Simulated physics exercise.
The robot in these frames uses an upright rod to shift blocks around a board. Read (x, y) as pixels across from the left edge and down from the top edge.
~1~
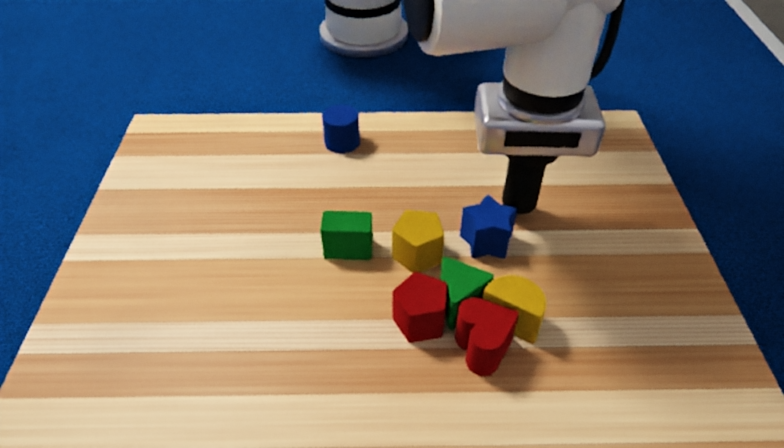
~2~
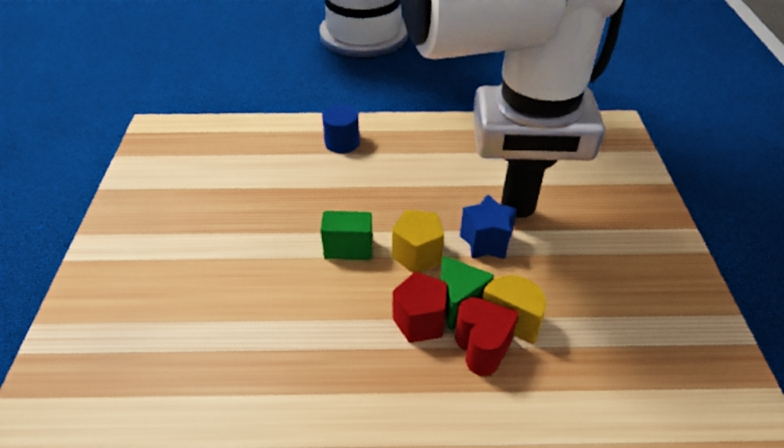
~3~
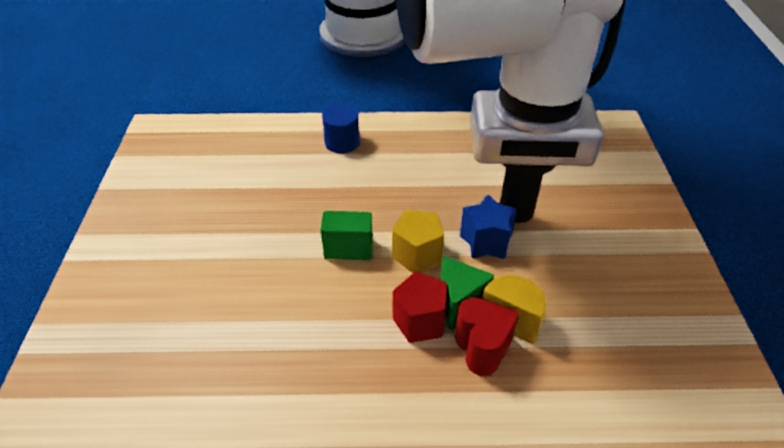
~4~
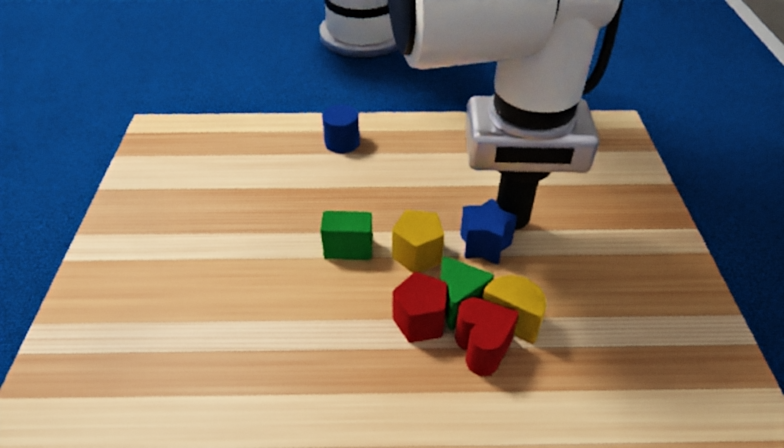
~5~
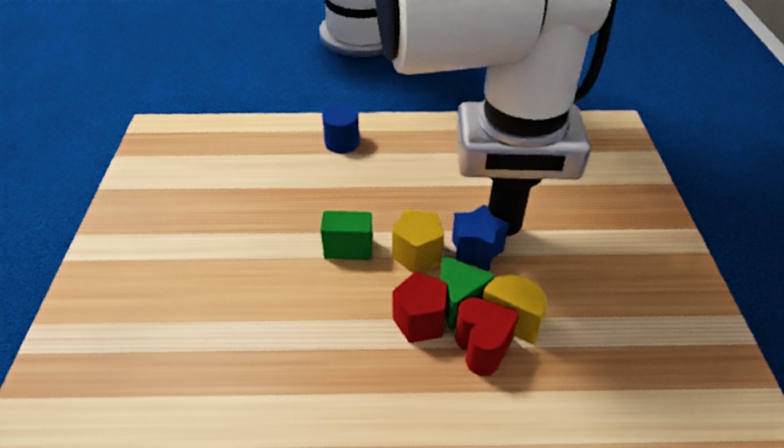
A white robot arm holding an upright black rod reaches over a striped wooden board on a blue surface, seen from above at a fixed angle. A blue cylinder sits near the far edge, with a green block, yellow hexagon and blue star across the middle, above a cluster of red, green and yellow blocks. The rod slides slowly nearer and leftward, then nudges the star slightly left and toward the viewer, while the other blocks stay still.
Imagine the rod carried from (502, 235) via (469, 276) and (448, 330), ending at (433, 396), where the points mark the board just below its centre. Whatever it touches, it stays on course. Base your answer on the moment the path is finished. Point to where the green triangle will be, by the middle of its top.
The centre of its top face lies at (394, 386).
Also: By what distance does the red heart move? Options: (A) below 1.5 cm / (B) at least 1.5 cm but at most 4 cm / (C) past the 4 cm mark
B: At least 1.5 cm but at most 4 cm.
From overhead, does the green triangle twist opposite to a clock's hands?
I expect not.
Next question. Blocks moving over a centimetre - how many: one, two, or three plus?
Three or more blocks move.
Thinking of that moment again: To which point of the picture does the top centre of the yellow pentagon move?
Most likely (394, 229).
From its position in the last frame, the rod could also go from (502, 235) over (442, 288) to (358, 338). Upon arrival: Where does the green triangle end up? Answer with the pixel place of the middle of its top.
It should be at (441, 312) by then.
On the path given first. One third of the way, rod (470, 267); yellow pentagon (397, 229), turned 20° clockwise; red pentagon (407, 302), turned 15° clockwise; green triangle (447, 285), turned 40° anticlockwise; blue star block (433, 251), turned 35° clockwise; red heart (491, 324).
Two thirds of the way, rod (449, 320); yellow pentagon (394, 229), turned 30° clockwise; red pentagon (386, 316), turned 65° clockwise; green triangle (430, 330); blue star block (420, 259), turned 70° clockwise; red heart (497, 338), turned 50° anticlockwise.
At the end, rod (434, 387); yellow pentagon (394, 229), turned 30° clockwise; red pentagon (383, 318), turned 80° clockwise; green triangle (394, 386), turned 45° clockwise; blue star block (420, 259), turned 70° clockwise; red heart (499, 341), turned 65° anticlockwise.
